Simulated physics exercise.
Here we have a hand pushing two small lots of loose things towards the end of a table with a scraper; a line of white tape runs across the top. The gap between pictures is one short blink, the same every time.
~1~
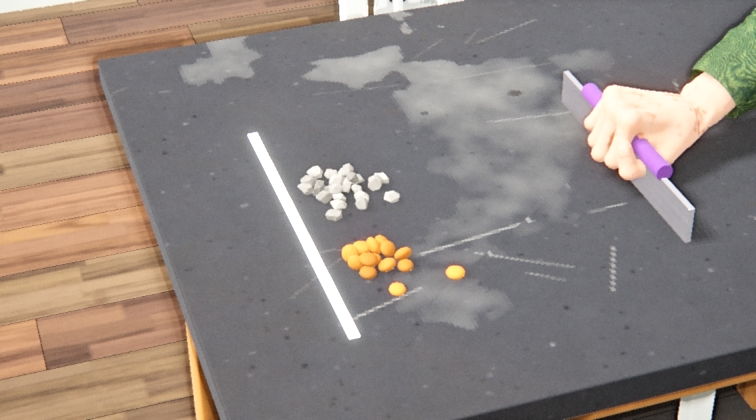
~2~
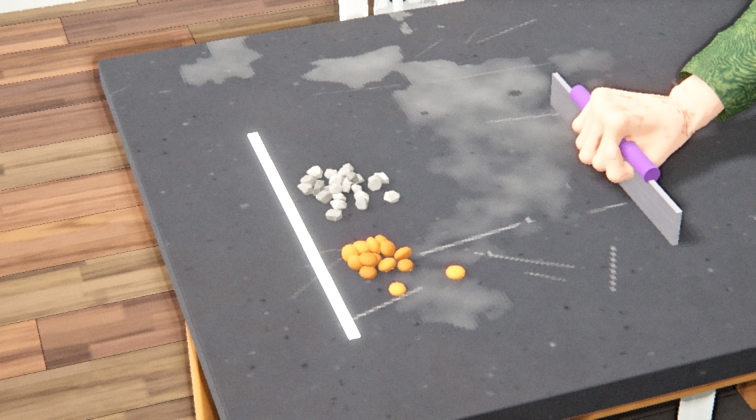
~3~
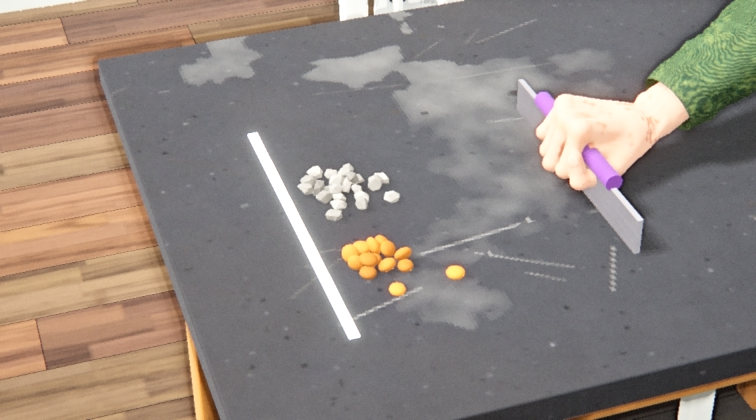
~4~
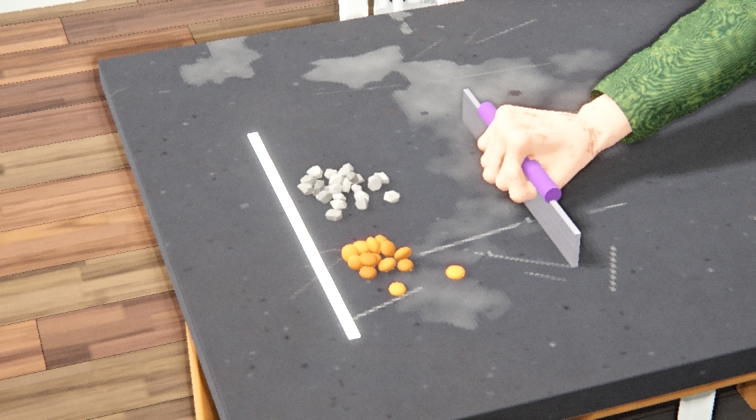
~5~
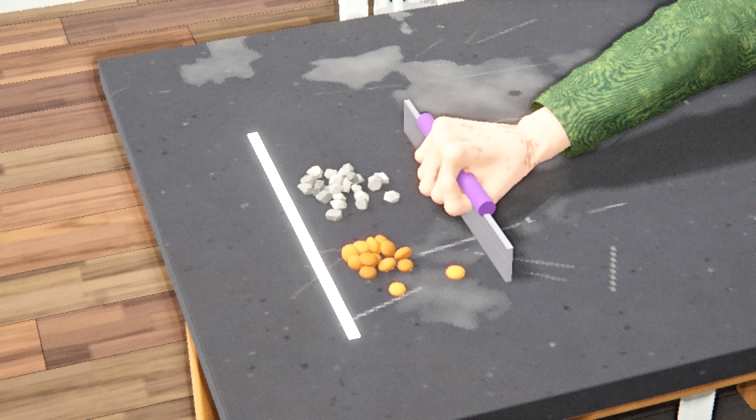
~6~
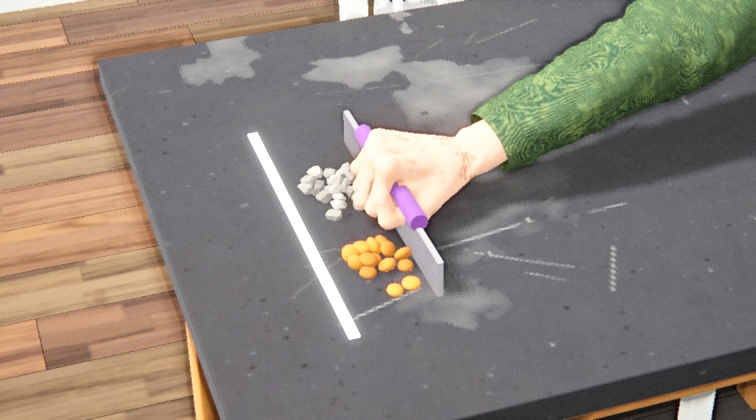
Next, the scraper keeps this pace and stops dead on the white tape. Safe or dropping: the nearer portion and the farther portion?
Nearer portion: Some of it falls. Farther portion: Some of it falls.
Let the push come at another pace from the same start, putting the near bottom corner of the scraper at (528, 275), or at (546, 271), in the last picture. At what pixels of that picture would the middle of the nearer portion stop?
Around (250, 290), then around (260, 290).
Then, 0.06 s past the last view, scraper still moving, near (320, 194); nearer portion all on the table, its front near (314, 288); farther portion all on the table, its front near (262, 206).
Then, 0.13 s past the last view, scraper stopped at the white tape; nearer portion all on the table, its front near (241, 309); farther portion all on the table, its front near (166, 186).
Then, 0.41 s past the last view, scraper stopped at the white tape; nearer portion most over the edge; farther portion most over the edge.
Finally, scraper stopped at the white tape; nearer portion most over the edge; farther portion most over the edge.
